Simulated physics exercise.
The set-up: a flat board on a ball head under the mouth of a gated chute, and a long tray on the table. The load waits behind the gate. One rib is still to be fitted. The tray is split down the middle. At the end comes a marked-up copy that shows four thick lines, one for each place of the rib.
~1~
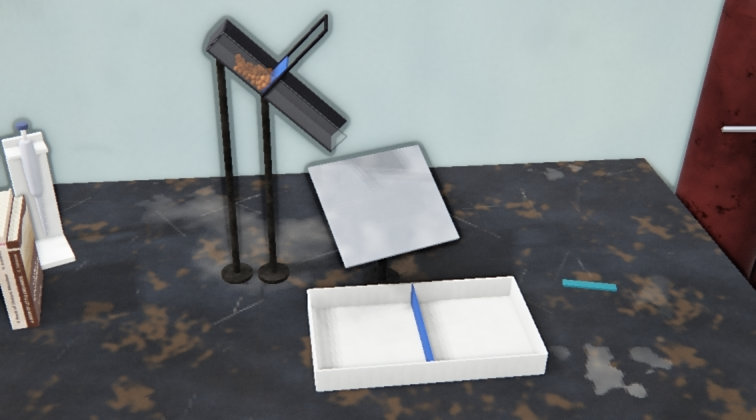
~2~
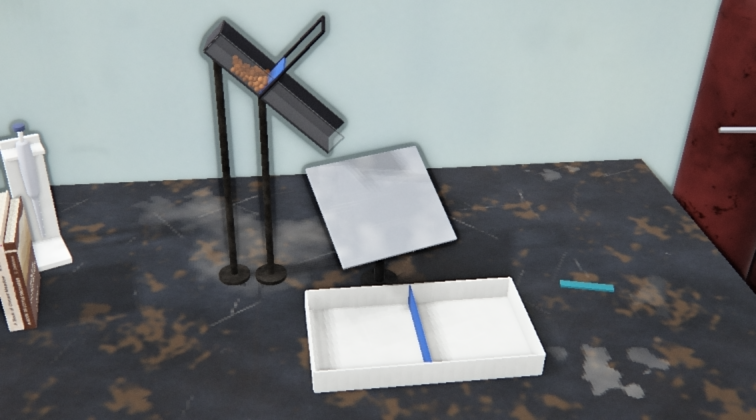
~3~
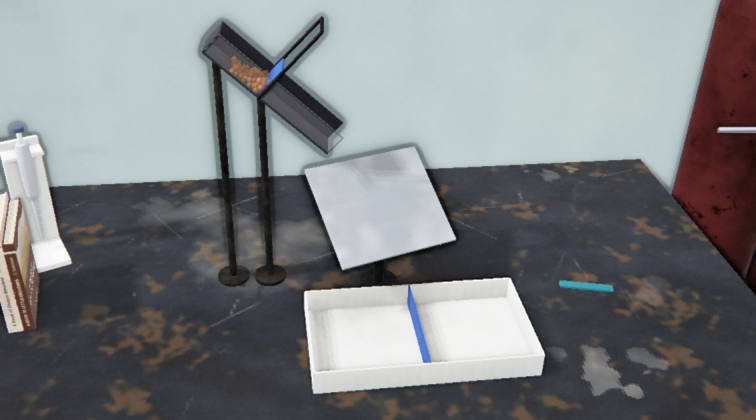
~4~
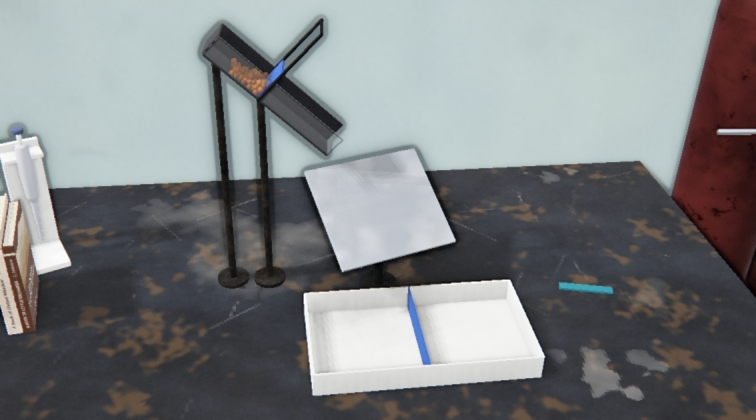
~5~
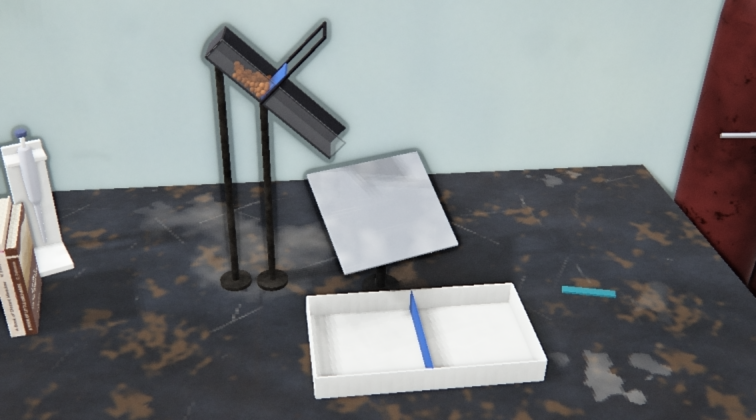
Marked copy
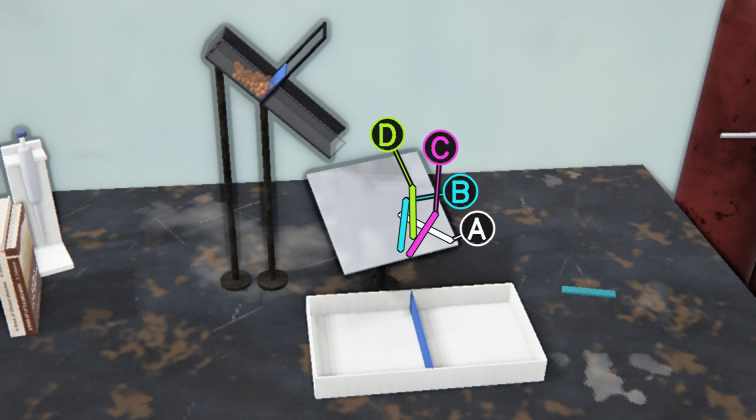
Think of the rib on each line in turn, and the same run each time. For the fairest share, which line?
D beats the others.
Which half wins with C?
Left.
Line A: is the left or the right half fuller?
The right half.
On the marked copy, line A from (401, 214) to (450, 240); line B from (406, 200) to (400, 249); line C from (435, 214) to (409, 254); line D from (412, 187) to (413, 236).
For line A, of what is caught, a small part in the left half, nearly all in the right.
For line B, of what is caught, most in the left half, a small part in the right.
For line C, of what is caught, nearly all in the left half, a stray few in the right.
For line D, of what is caught, about half in the left half, about half in the right.
